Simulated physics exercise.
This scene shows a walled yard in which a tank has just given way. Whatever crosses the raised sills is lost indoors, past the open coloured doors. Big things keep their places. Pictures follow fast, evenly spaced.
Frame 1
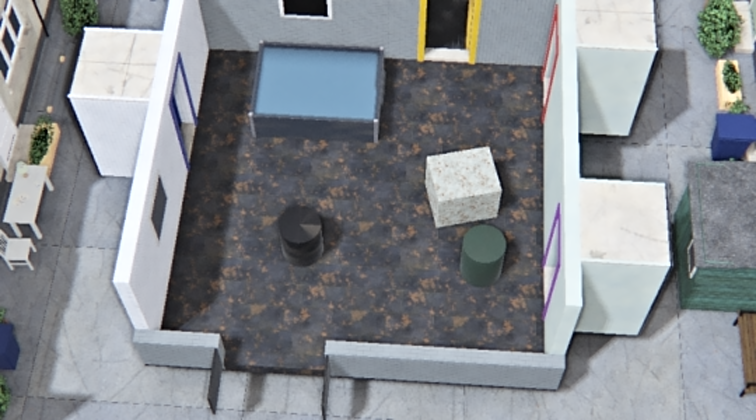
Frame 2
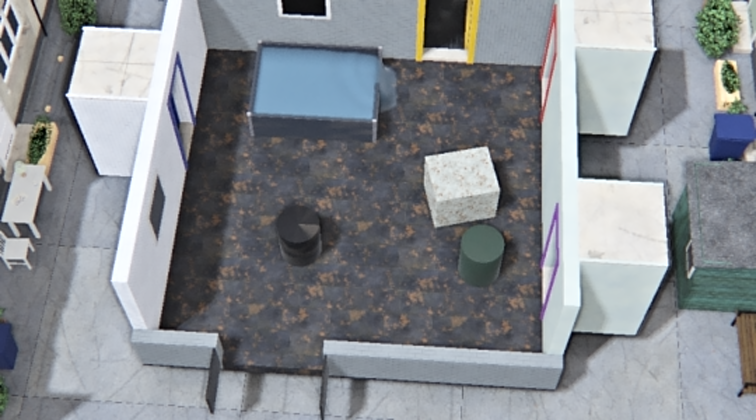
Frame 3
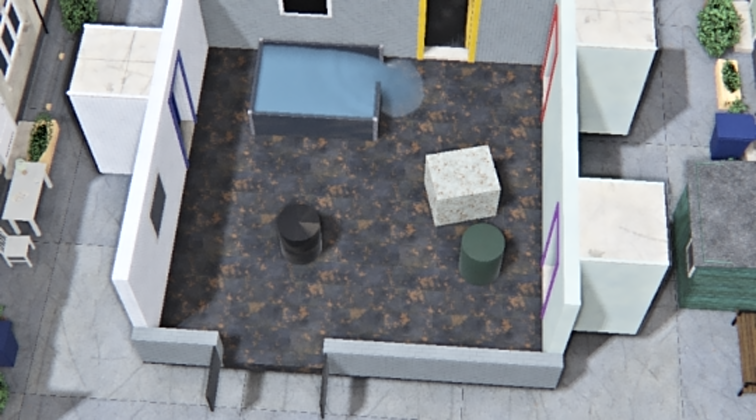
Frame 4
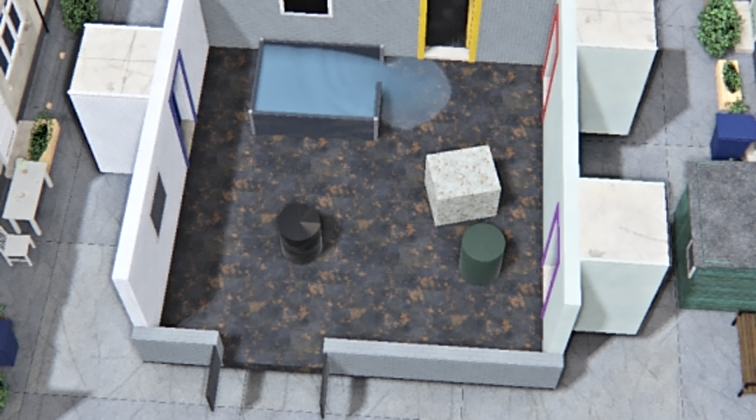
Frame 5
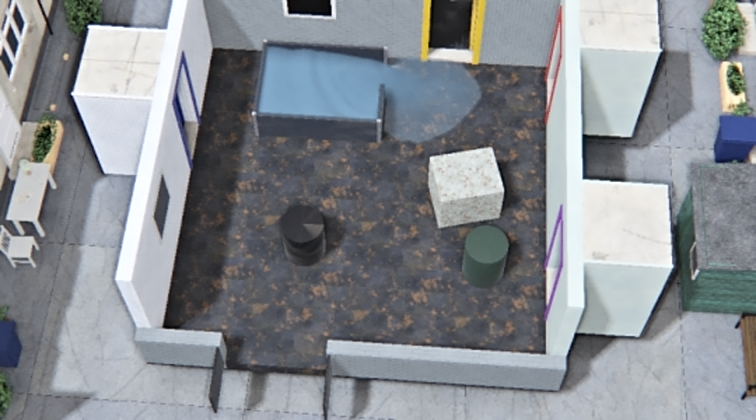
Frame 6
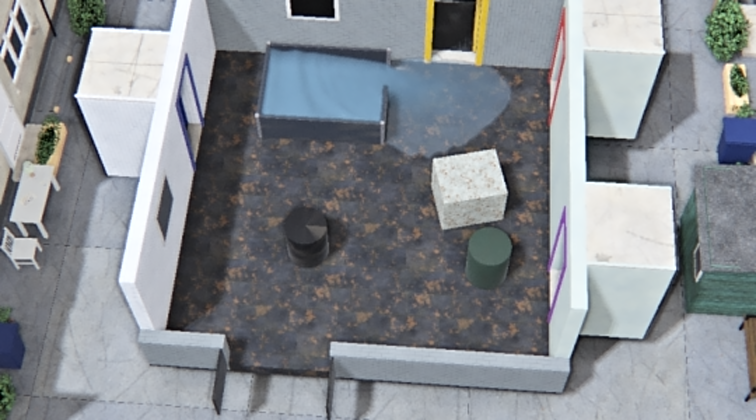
A large open tank of blue water sat at the back of a walled yard, then water poured from its right side and spread in a widening pool across the dark floor toward the right.
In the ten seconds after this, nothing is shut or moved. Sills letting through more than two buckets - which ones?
In the end the yellow door gets too much water coming through. The red door gets too much water coming through. The purple door doesn't get too much water coming through. The blue door doesn't get too much water coming through.
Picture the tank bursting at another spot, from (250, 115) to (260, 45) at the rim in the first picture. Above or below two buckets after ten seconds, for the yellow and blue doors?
The yellow door falls short, while the blue door ends up above.
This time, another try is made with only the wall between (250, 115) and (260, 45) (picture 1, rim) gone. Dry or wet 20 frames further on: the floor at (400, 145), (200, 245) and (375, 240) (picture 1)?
Untouched, submerged, untouched.
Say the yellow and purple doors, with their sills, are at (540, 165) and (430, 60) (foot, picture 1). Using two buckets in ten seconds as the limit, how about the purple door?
My reading: Purple door exceeds the limit.
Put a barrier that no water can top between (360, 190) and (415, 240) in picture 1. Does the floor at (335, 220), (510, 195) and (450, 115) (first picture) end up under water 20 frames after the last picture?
Results in order: Bone-dry / swamped / swamped.
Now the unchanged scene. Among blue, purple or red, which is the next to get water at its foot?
Call: The one in red.
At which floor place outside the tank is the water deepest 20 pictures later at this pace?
I'd go with (547, 98) as the deepest place.
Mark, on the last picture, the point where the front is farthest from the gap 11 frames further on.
My guess is roughly (546, 227).
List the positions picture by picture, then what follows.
The open tank at (318, 84) is whole and still, in the first picture.
The front is at (388, 108), out from the gap at (377, 81), in the second picture.
The front is at (420, 98), out from the gap at (378, 80), in the third picture.
The front is at (445, 99), out from the gap at (379, 81), in the fourth picture.
The front is at (476, 98), out from the gap at (382, 82), in the fifth picture.
The front is at (507, 91), out from the gap at (386, 84), in the sixth picture.
A moment on, water covers 20 % of the floor; the yellow door under two buckets in, the red door under two buckets in, the purple door not reached, the blue door not reached.
Next, water covers 20 % of the floor; the yellow door over two buckets in, the red door over two buckets in, the purple door not reached, the blue door not reached.
Then, water covers 30 % of the floor; the yellow door over two buckets in, the red door far over two buckets in, the purple door wet at the sill, nothing in, the blue door not reached.
Later, water covers 45 % of the floor; the yellow door over two buckets in, the red door far over two buckets in, the purple door wet at the sill, nothing in, the blue door not reached.
In the end, water covers 85 % of the floor; the yellow door over two buckets in, the red door far over two buckets in, the purple door wet at the sill, nothing in, the blue door not reached.
